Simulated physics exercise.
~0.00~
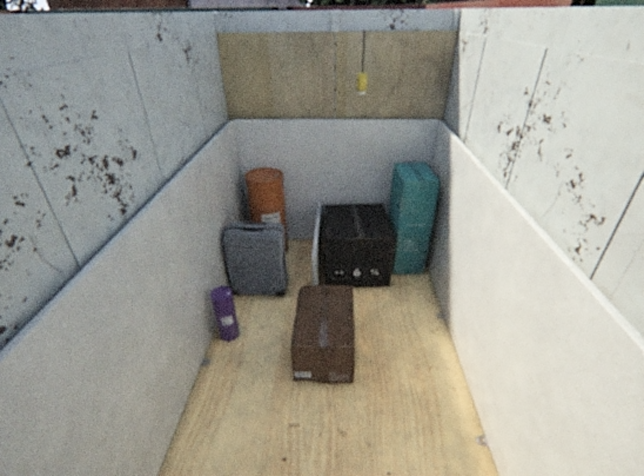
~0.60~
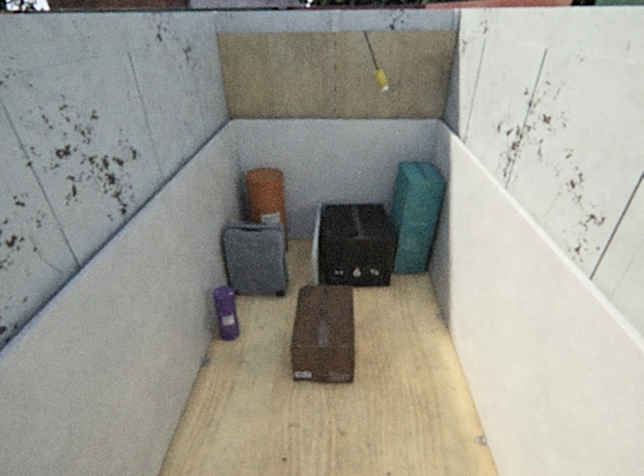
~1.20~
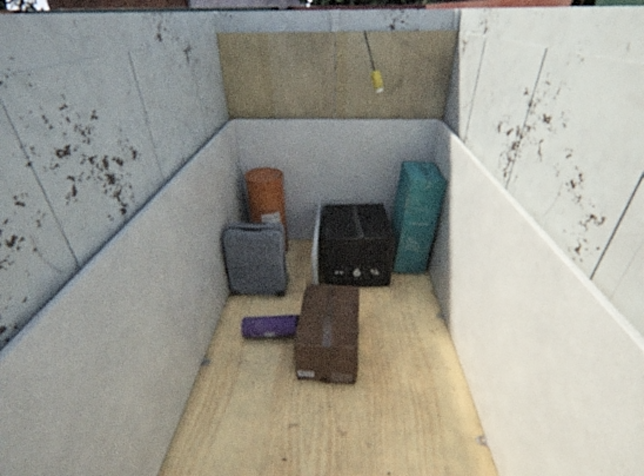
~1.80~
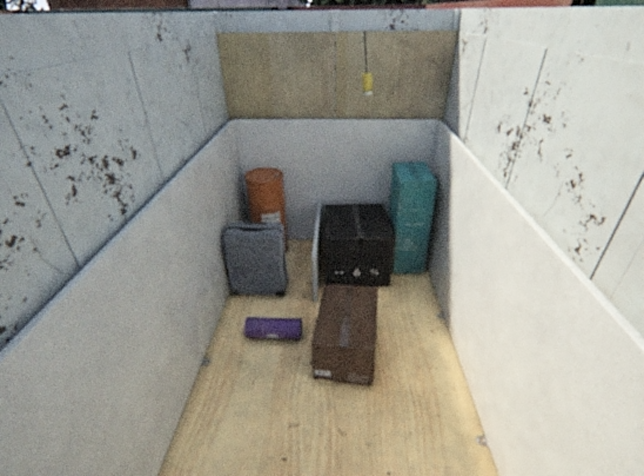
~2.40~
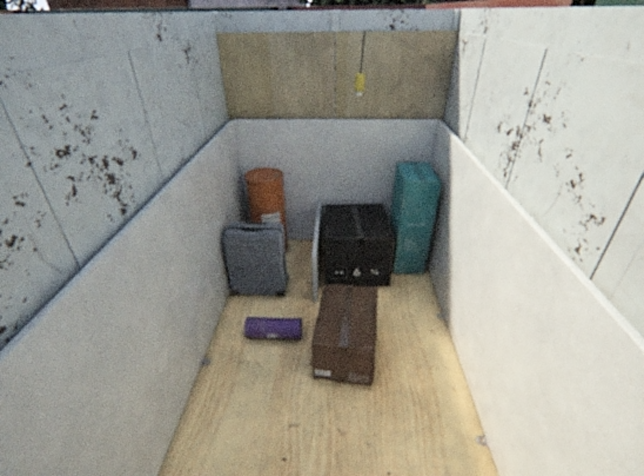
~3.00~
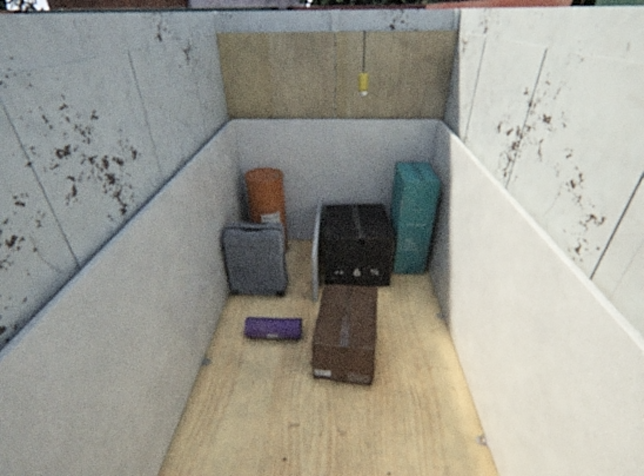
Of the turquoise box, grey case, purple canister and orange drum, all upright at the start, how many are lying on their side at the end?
One of them, the purple canister, is lying on its side at the end.
